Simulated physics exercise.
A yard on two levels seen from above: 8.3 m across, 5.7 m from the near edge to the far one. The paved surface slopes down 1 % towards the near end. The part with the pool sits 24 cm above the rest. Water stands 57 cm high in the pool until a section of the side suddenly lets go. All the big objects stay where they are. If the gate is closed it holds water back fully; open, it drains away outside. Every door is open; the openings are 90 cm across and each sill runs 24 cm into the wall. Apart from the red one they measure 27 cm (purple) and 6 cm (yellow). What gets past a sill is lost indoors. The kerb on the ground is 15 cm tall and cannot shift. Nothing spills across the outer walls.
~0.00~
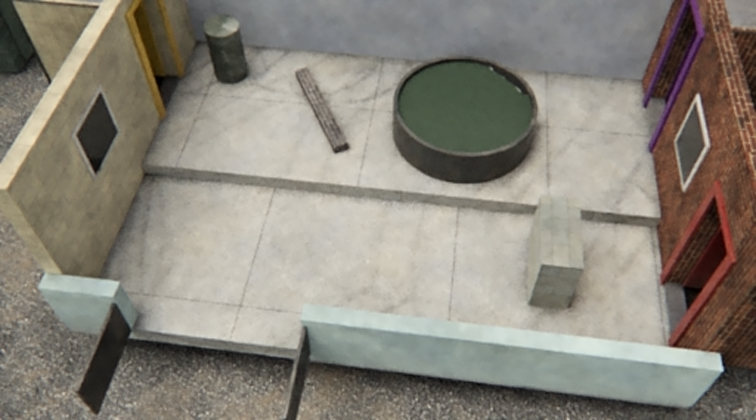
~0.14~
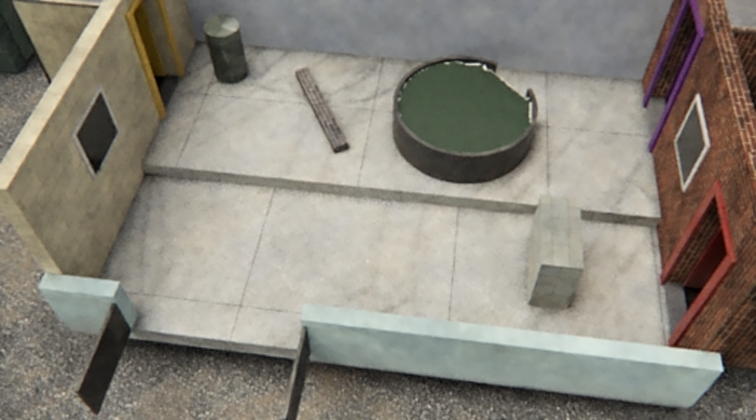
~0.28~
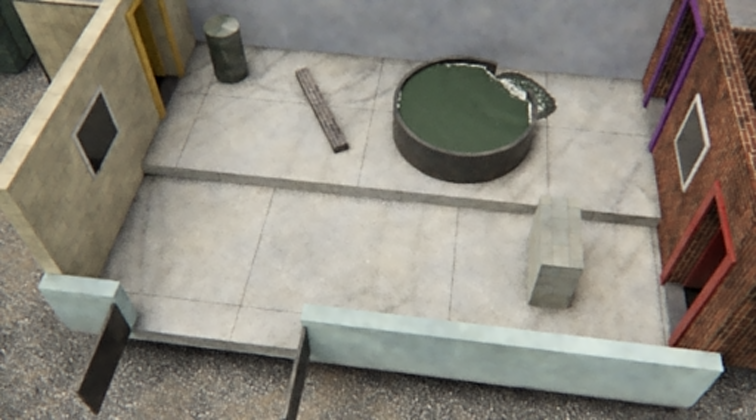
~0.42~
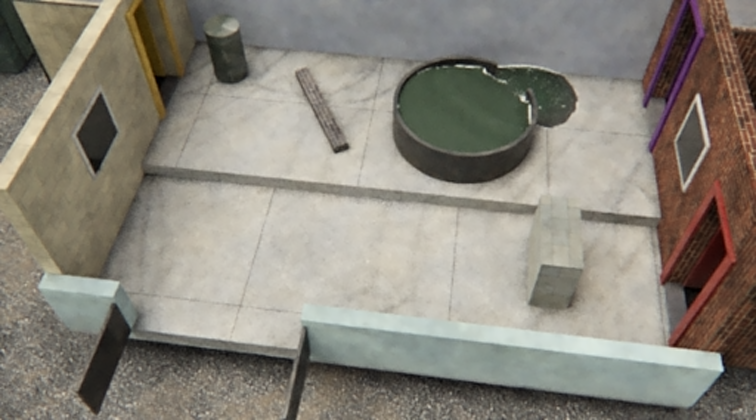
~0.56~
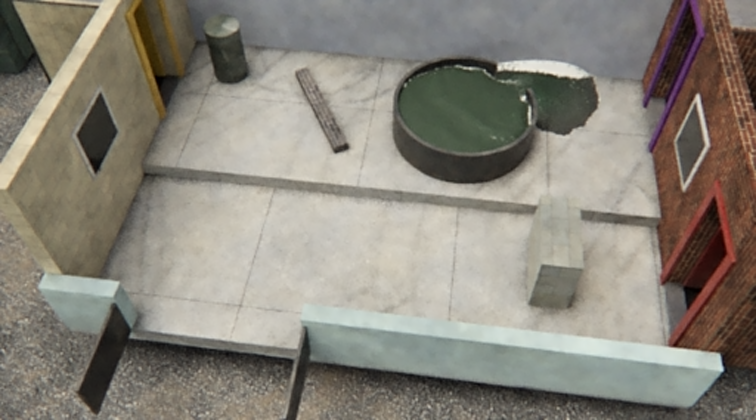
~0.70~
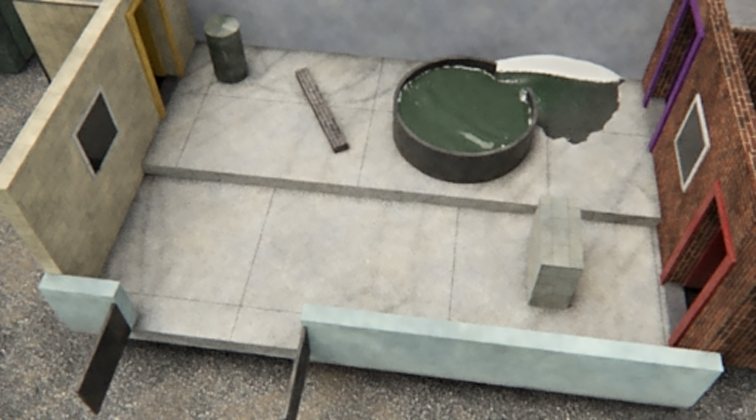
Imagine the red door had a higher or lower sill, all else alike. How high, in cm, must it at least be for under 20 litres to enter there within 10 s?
Some 11.5 cm above the ground.
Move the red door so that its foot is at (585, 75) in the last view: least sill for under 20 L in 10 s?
About 18 cm.
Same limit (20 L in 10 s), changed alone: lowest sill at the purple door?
Roughly 23 cm at purple.
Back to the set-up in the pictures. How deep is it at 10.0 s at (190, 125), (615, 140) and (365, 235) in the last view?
Roughly 1, 6 and 5 cm, in turn.
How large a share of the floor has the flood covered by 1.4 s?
About 10 per cent.
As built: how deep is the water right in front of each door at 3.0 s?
Depths in cm: Red 3, purple 24, yellow 0.
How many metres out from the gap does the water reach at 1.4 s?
Some 2.6 m out.
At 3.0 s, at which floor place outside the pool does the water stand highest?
Near (644, 98).
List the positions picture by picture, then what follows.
The pool at (465, 106) is whole and still, 57 cm deep; the red door at (692, 274) is dry, in the first frame.
The front is at a hidden place, 0.3 m from the gap on the far side; 0.2 m2 of floor is wet, 57 cm left at the back, in the second frame.
Water pours out on the far side and has run 0.7 m, to (528, 80); about 8 cm deep outside, 57 cm at the back, in the third frame.
The front is at (561, 79), 1.2 m from the gap on the far side; 1.4 m2 of floor is wet, 57 cm left at the back, in the fourth frame.
The gap is on the far side, the front 1.7 m out at (591, 77); the back of the pool holds 57 cm, in the fifth frame.
The gap is on the far side, the front 2.1 m out at (622, 80); the back of the pool holds 56 cm; 3.4 m in a straight line remain to the red door at (692, 274), in the sixth frame.
After 1.4 s water covers 10 % of the floor, deepest (40 cm) near (643, 91); it has not reached the red door.
After 3.0 s water covers 30 % of the floor, deepest (30 cm) near (644, 98); 3 cm at the red door, 0 litres in over its 11 cm sill.
After 10.0 s water covers 80 % of the floor, deepest (14 cm) near (621, 373); 12 cm at the red door, 22 litres in over its 11 cm sill.
At the red door as built, the water arrived by 2.6 s and peaked near 14 cm at 8.0 s.
With a sill of 9.5 cm, 37 litres would have come in within the 10 s; with 12.5 cm, 11 litres. So under 20 litres takes about 11.5 cm.
